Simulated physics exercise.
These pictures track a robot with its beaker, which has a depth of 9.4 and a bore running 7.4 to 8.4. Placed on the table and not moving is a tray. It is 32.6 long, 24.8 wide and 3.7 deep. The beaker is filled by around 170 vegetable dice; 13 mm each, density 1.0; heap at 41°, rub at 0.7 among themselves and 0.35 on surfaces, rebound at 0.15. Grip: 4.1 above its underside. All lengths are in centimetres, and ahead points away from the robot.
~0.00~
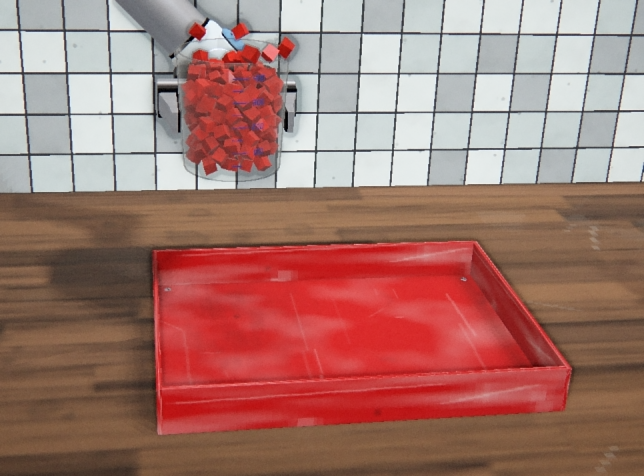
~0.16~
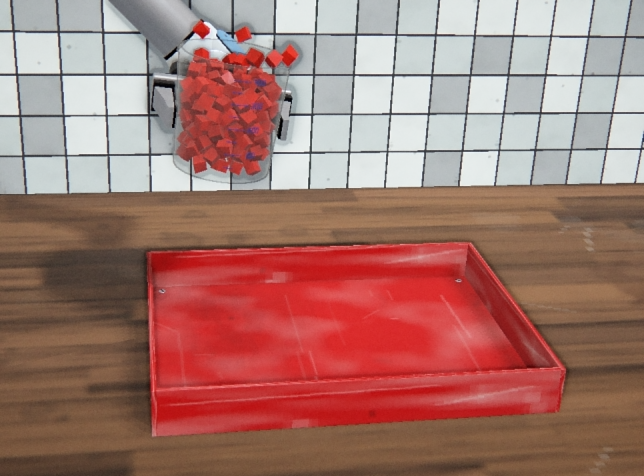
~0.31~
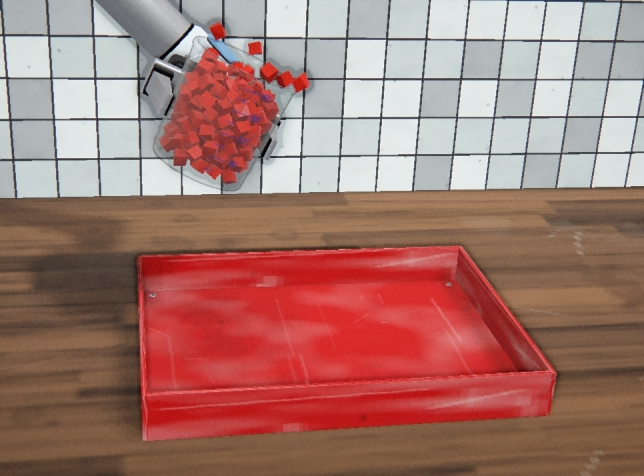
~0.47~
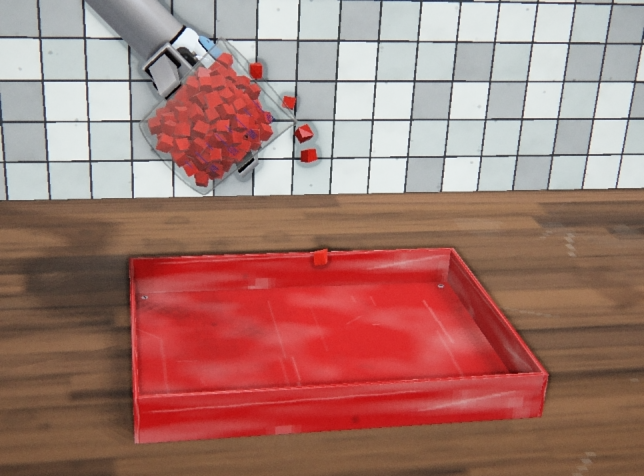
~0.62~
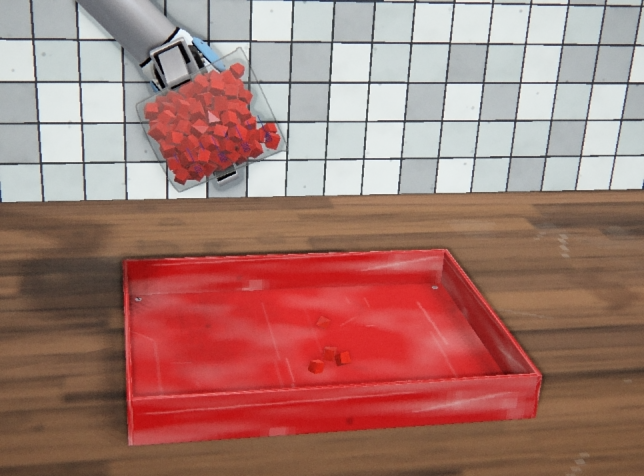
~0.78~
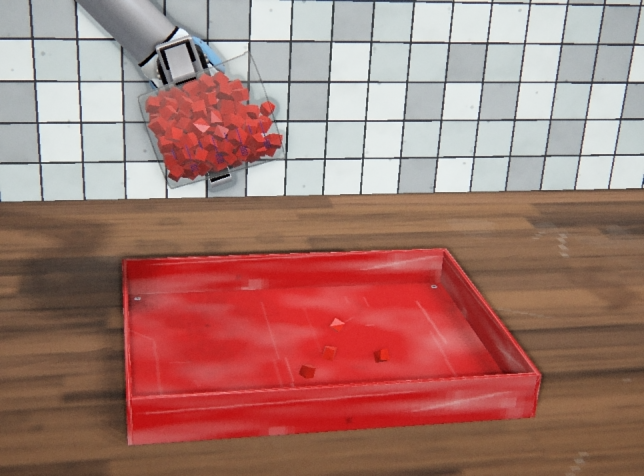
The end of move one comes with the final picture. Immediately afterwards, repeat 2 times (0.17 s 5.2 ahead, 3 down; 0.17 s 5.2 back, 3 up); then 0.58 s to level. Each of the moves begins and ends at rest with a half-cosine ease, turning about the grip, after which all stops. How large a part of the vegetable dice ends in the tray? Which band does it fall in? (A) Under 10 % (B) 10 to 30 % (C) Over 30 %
Answer: B.
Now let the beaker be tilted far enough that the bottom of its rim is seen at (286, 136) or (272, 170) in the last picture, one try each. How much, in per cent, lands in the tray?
10 % and 50 %.
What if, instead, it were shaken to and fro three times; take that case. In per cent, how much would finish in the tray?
Estimate: Around 15 %.
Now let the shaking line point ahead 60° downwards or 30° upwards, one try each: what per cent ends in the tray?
Roughly 5 per cent, then 55 per cent.
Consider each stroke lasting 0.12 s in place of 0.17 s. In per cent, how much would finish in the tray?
30 %.
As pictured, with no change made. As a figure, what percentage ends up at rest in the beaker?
About 85 percent.
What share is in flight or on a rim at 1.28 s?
I'd put it near 2 per cent.
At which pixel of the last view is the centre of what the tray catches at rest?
I'd say somewhere near (346, 336) in the final view.
After 1.28 s, tilted 71° forward, highest piece 21 above the table; 146 in the beaker, 18 in the tray, 3 in flight or on a rim.
After 1.79 s, tilted 28° forward, highest piece 25 above the table; 143 in the beaker, 24 in the tray.
After 2.24 s, level, highest piece 26 above the table; 143 in the beaker, 24 in the tray.
After 3.29 s, level, highest piece 26 above the table; 143 in the beaker, 24 in the tray.
In the end, 143 in the beaker, 24 in the tray. That is 14 % in the tray.
